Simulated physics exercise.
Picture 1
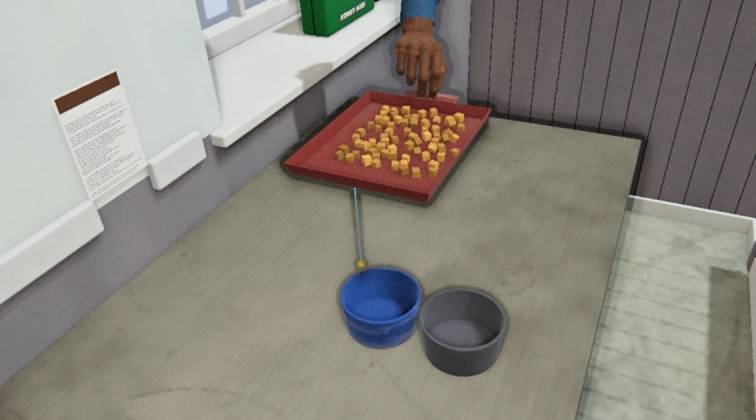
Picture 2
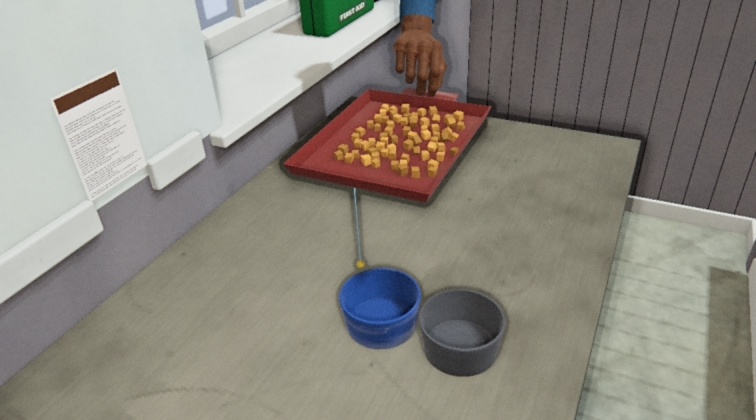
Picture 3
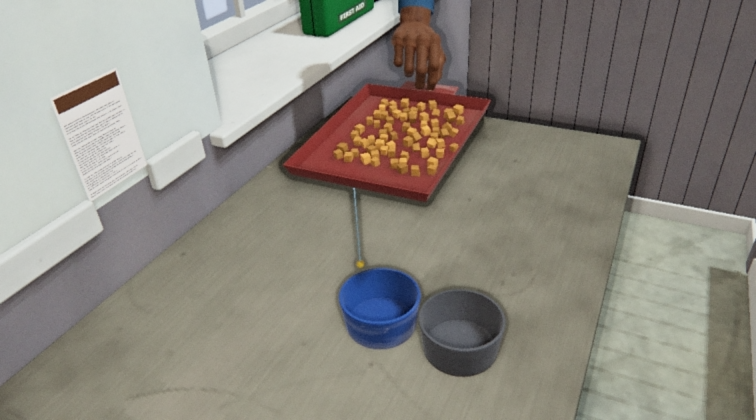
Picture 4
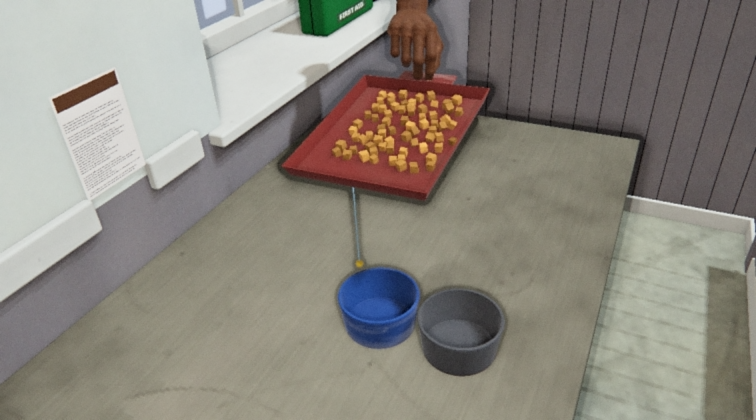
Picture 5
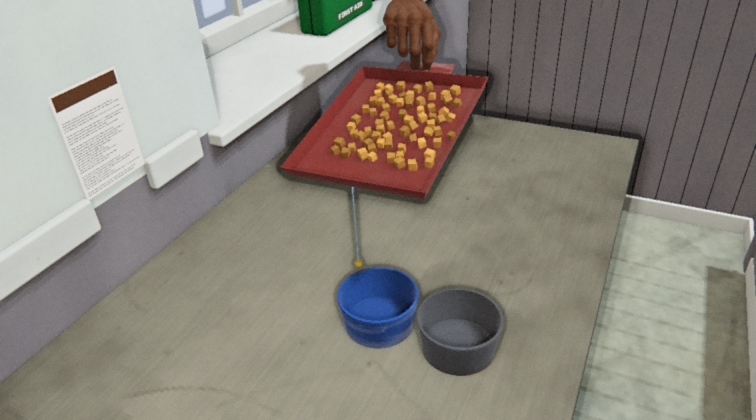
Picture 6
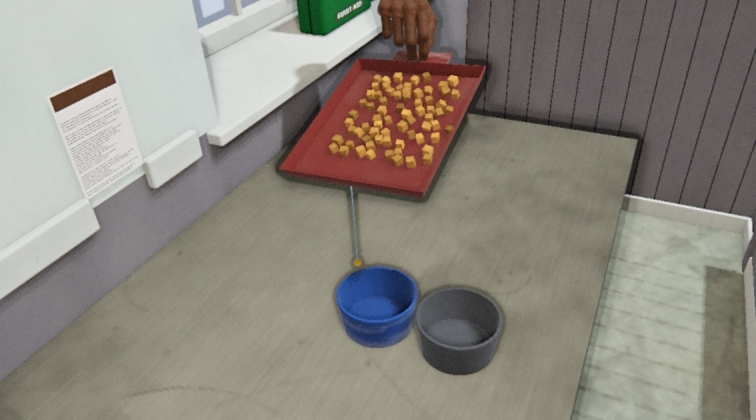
A brown hand in a blue sleeve grips the far edge of a red tray of golden croutons and steadily raises it, tilting the tray towards its near left corner. Seen from above, a blue dish and a grey dish to its right sit on a grey-brown counter below a bead on a thread. The croutons barely shift on the tray, while the dishes stay put.
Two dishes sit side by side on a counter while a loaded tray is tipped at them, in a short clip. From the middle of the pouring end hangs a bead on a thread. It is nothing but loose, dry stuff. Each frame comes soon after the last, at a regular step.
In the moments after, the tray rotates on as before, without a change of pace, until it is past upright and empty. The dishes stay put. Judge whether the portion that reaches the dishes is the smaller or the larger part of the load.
The dishes will gather a lesser portion.
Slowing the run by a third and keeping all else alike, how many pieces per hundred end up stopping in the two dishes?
Share: Around 20%.
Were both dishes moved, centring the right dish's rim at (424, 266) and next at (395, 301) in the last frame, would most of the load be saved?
The dishes end up with the lesser share in the first try and the greater share in the second.
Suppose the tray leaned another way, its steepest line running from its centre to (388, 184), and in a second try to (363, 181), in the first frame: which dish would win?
At the first place the left dish, at the second left.
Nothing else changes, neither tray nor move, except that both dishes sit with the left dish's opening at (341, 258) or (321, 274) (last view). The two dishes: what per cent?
About 0% on the first try and 60% on the second.
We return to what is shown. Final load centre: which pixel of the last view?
Resting centre, last frame: Roughly (295, 308).
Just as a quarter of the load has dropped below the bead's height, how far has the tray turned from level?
Angle reached: About 105°.
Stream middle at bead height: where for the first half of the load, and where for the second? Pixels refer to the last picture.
I'd put it at roughly (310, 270), and after that at roughly (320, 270).
Just after the last frame, tray tipped steeply; almost all on the tray; about a tenth in the air.
A moment on, tray tipped right over; the larger part on the tray; roughly a quarter outside both; about a tenth in the air.
Further on, tray tipped past a quarter turn; about a tenth in the left dish; the larger part outside both.
When it is over, tray tipped past a quarter turn; not one in the right dish; about a tenth in the left dish; the larger part outside both.
